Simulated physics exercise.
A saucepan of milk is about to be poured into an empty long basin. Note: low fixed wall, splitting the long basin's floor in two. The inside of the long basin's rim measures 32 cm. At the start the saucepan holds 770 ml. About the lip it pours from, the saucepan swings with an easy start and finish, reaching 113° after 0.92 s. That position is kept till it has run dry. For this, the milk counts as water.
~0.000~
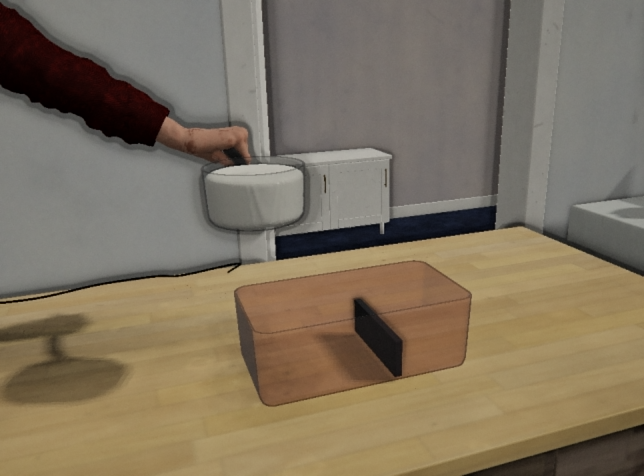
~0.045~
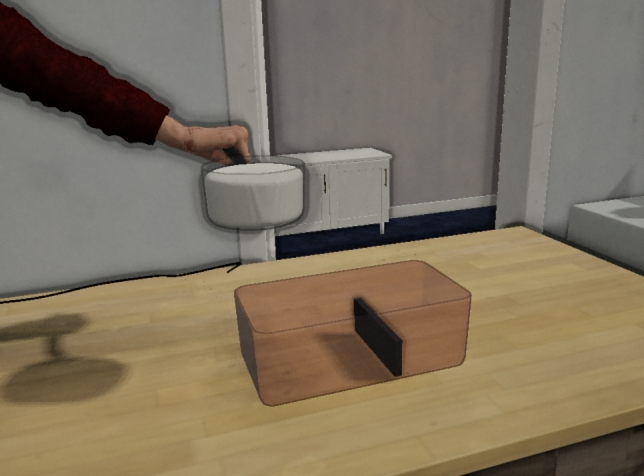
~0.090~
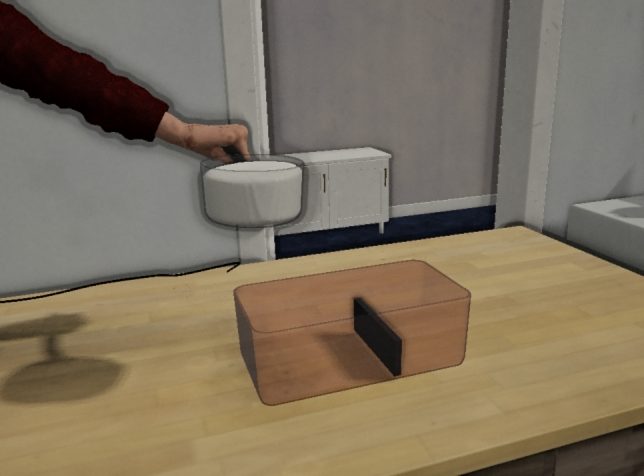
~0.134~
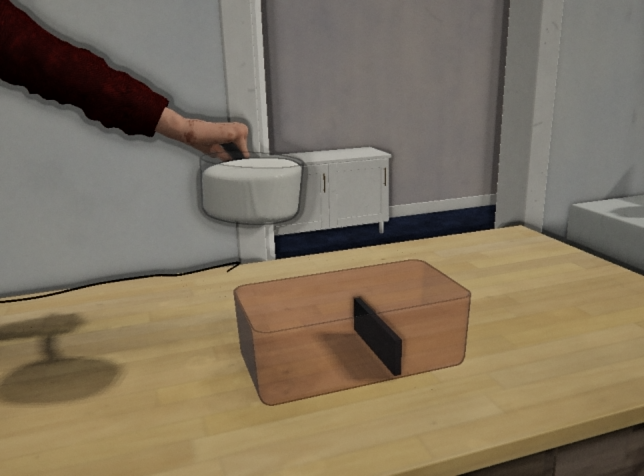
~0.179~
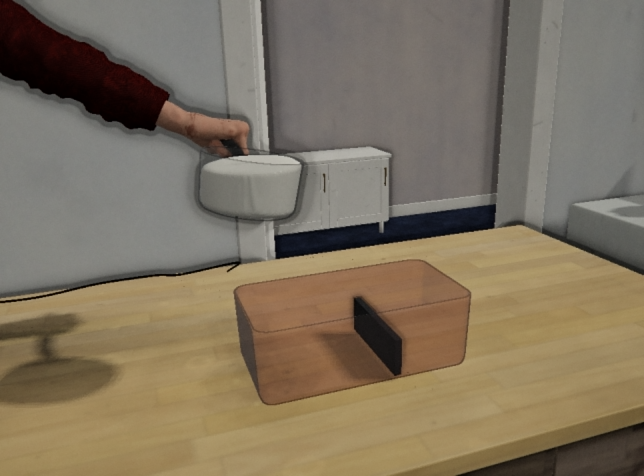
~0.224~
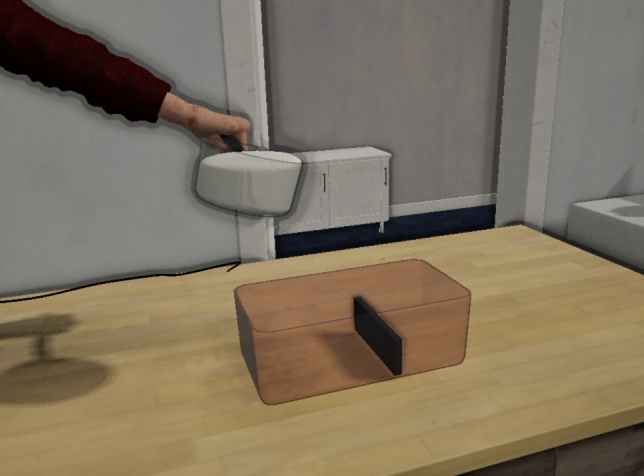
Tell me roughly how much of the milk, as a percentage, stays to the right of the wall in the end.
Around 71 per cent stays on the right.
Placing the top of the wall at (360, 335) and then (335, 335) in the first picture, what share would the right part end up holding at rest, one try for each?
First 80, then 85 per cent.
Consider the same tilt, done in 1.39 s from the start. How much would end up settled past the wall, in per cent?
Then about 70 per cent.
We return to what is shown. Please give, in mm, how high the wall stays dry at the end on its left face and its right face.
Some 54 mm on the left and 28 mm on the right.
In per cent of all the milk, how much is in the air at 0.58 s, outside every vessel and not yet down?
Share: Roughly 44 per cent.
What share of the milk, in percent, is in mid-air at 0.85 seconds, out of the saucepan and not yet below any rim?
Near 26 per cent, I'd say.
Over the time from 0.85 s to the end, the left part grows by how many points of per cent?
That amounts to roughly 16 per cent of the whole.
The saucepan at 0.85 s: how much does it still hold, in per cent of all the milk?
Around 5 in a hundred.
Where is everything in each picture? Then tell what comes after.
Tilt 0°; pouring edge (302, 163); surface from (204, 178) to (299, 169); the long basin's rim runs from (243, 311) to (446, 278); the wall's top is at (377, 319), in the first picture.
Tilt 1°; pouring edge (302, 162); surface from (204, 177) to (299, 168), in the second picture.
Tilt 3°; pouring edge (301, 162); surface from (203, 176) to (298, 166), in the third picture.
Tilt 6°; pouring edge (301, 162); surface from (203, 173) to (298, 163), in the fourth picture.
Tilt 10°; pouring edge (301, 162); surface from (201, 168) to (298, 160), in the fifth picture.
Tilt 16°; pouring edge (301, 162); surface from (200, 163) to (299, 156), in the sixth picture.
Then, 0.58 s in, the tilt is 80° and 51 per cent is still to pour, 4 is left of the wall and 0 right of it.
Then, 0.85 s in, the tilt is 111° and 5 per cent is still to pour, 9 is left of the wall and 61 right of it.
Then, 1.12 s in, the tilt is 113° and 0 per cent is still to pour, 23 is left of the wall and 71 right of it.
Then, 1.42 s in, the tilt is 113° and 0 per cent is still to pour, 24 is left of the wall and 71 right of it.
Finally, 24 per cent lies left of the wall, 71 right of it and 5 outside.
